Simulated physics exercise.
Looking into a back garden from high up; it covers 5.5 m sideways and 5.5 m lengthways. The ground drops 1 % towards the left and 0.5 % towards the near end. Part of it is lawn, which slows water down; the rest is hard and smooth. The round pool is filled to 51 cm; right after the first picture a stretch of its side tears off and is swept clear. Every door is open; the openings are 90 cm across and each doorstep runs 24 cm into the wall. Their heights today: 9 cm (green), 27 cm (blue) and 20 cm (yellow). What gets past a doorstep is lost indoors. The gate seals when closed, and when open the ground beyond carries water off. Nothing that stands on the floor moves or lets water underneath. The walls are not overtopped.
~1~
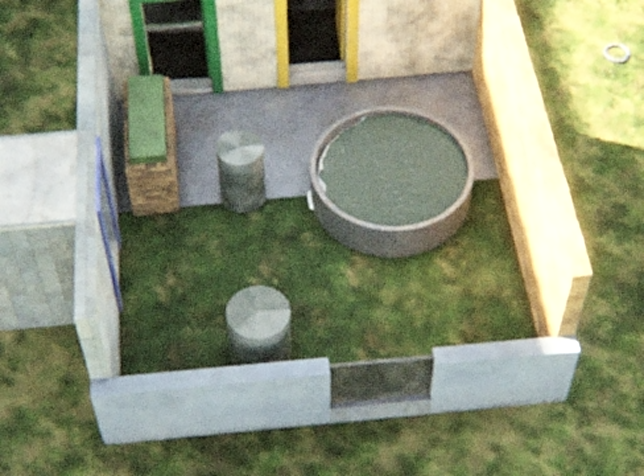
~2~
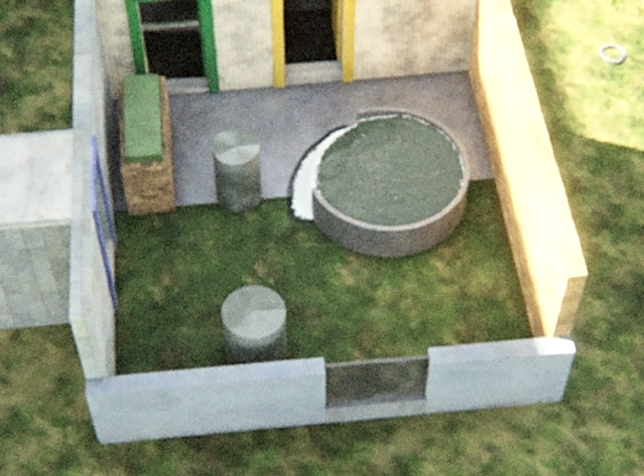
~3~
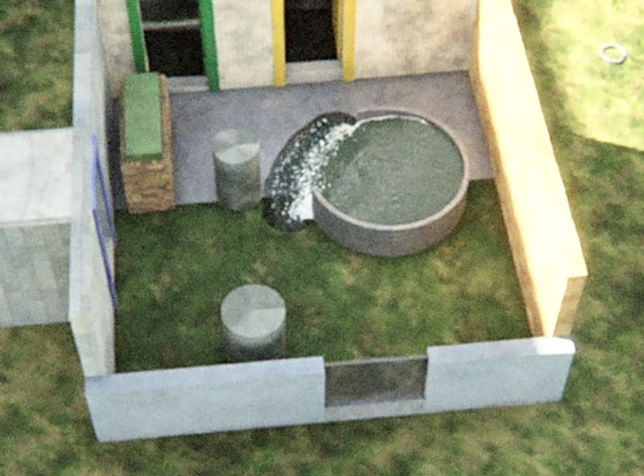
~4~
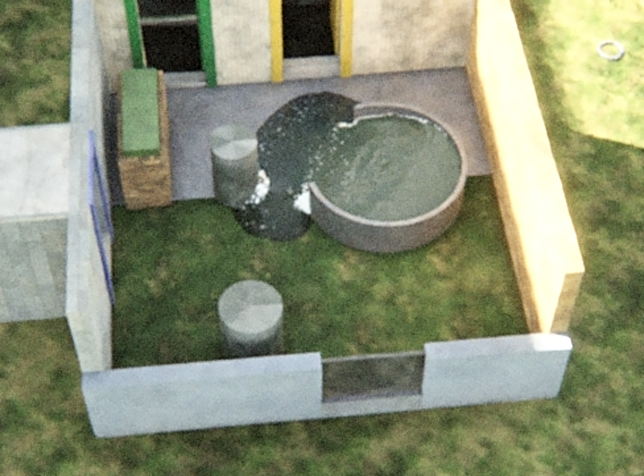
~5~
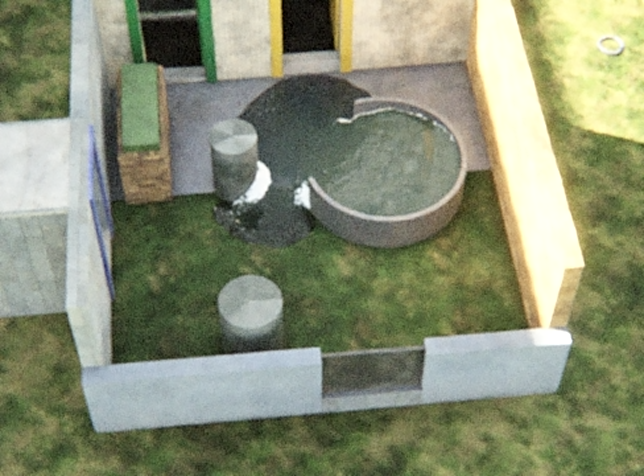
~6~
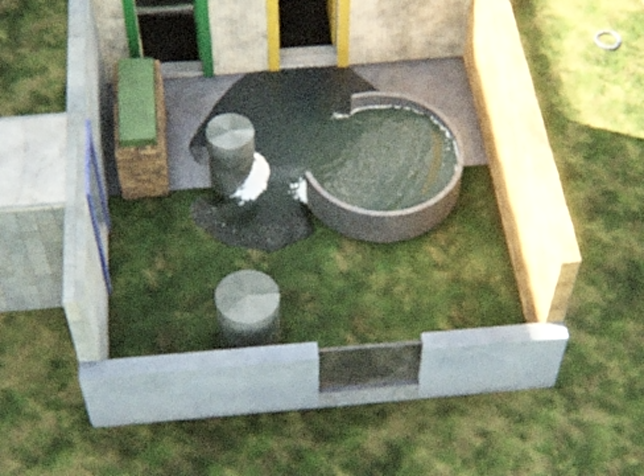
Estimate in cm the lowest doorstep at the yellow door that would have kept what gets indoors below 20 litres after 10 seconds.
It would have to be roughly 10.5 cm high.
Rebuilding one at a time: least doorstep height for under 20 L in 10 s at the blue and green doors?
Roughly 6.5 cm at blue and 25 cm at green.
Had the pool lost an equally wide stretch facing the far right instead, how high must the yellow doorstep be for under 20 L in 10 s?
Some 7.5 cm.
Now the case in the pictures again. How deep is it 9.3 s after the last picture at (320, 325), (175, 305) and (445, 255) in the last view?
In that order: 6, 9 and 3 cm.
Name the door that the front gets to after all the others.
Last comes the blue one.
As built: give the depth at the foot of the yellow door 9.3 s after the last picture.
Some 4.5 cm.
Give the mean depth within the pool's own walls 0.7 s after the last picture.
About 30 cm.
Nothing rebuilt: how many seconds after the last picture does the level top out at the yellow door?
Around 0.4 s.
Then, 0.7 s after the last picture water covers 30 % of the floor, deepest (32 cm) near (259, 175); 14 cm at the yellow door, 0 litres in over its 20 cm doorstep.
Then, 2.3 s after the last picture water covers 55 % of the floor, deepest (33 cm) near (108, 87); 11 cm at the yellow door, 0 litres in over its 20 cm doorstep.
Then, 9.3 s after the last picture water covers 95 % of the floor, deepest (10 cm) near (110, 396); 4 cm at the yellow door, 0 litres in over its 20 cm doorstep.
At the yellow door as built, the water peaked near 15 cm, 0.3 s after the last picture.
With a doorstep of 9 cm, 31 litres would have come in within the 10 s; with 12 cm, 12 litres. So under 20 litres takes about 10.5 cm.
